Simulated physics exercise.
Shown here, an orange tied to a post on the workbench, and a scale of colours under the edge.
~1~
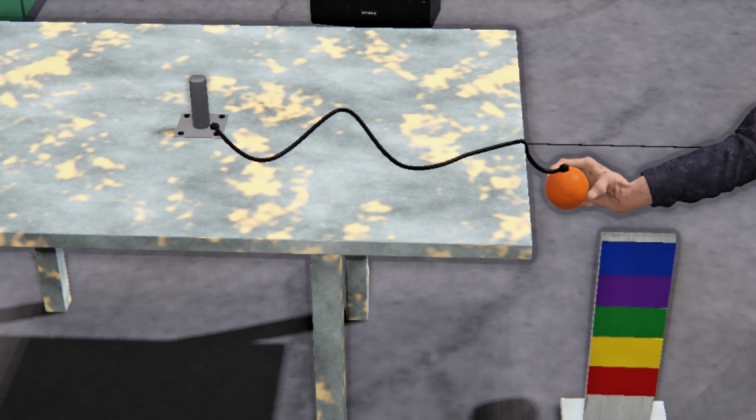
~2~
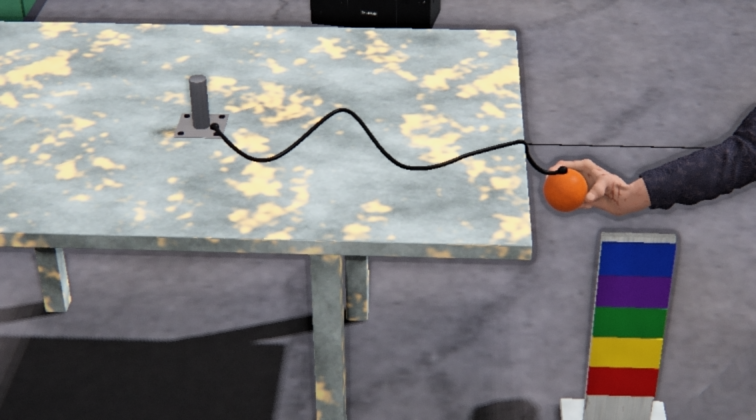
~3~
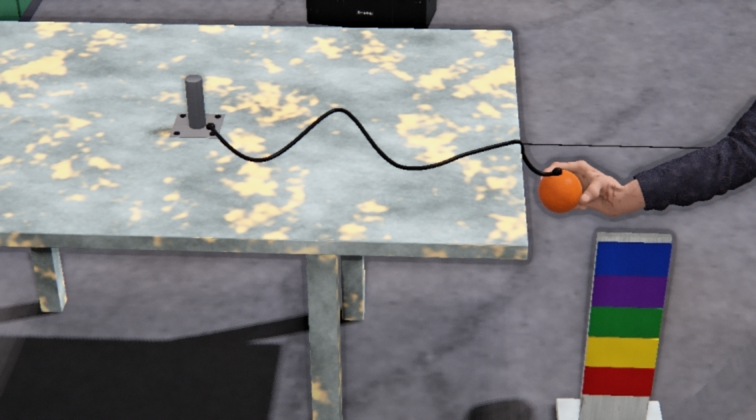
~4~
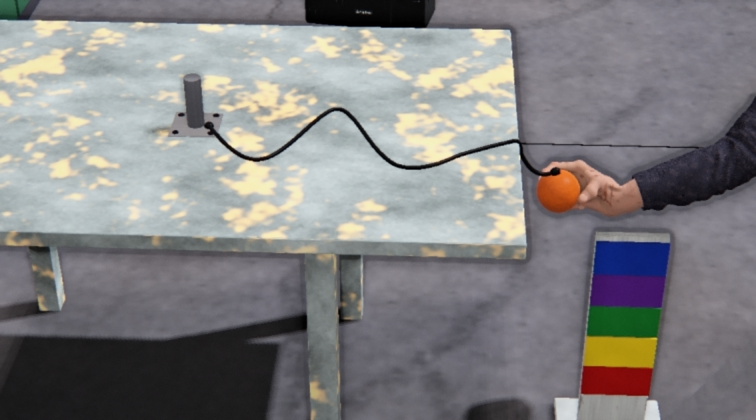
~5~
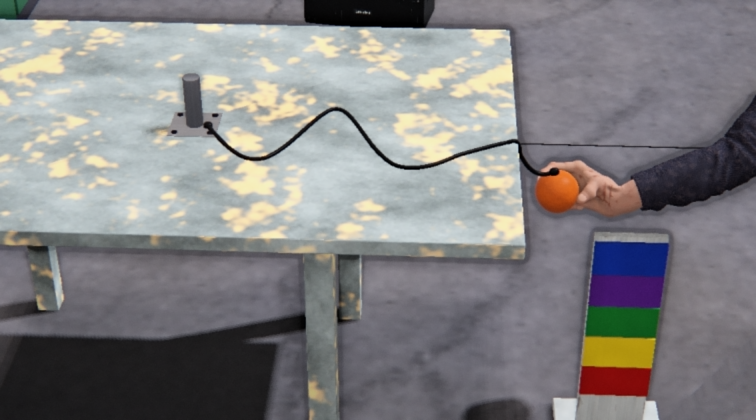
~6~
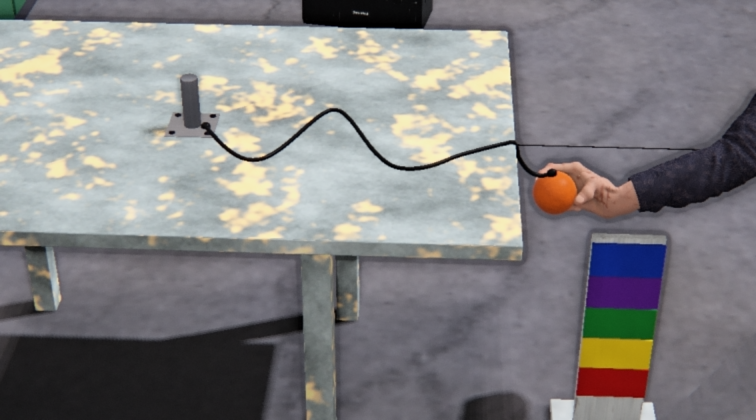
We see a hand holding an orange tied by a wavy black cord to a post on a workbench, beside a scale of coloured bands; the view shifts very slightly, and otherwise almost nothing moves.
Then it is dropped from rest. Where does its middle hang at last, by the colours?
The lead holds its middle at yellow.
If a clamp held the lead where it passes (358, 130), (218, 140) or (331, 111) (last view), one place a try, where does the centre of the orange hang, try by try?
Try by try, around (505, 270), (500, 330) and (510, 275).
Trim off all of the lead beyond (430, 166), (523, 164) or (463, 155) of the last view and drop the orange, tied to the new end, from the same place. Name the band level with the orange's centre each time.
One after the other, none, it hangs higher; green; blue.
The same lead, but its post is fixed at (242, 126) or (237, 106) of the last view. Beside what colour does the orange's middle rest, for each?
Taking them in turn: Red; red.
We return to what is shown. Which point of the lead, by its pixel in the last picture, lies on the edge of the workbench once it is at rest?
The one at (375, 153).
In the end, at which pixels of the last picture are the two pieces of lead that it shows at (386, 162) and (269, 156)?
About (515, 165), and the other about (310, 130).
Soon after, orange near (496, 344); level with yellow.
After that, orange near (505, 348); level with yellow.
In the end, orange near (500, 348); level with yellow. At yellow.
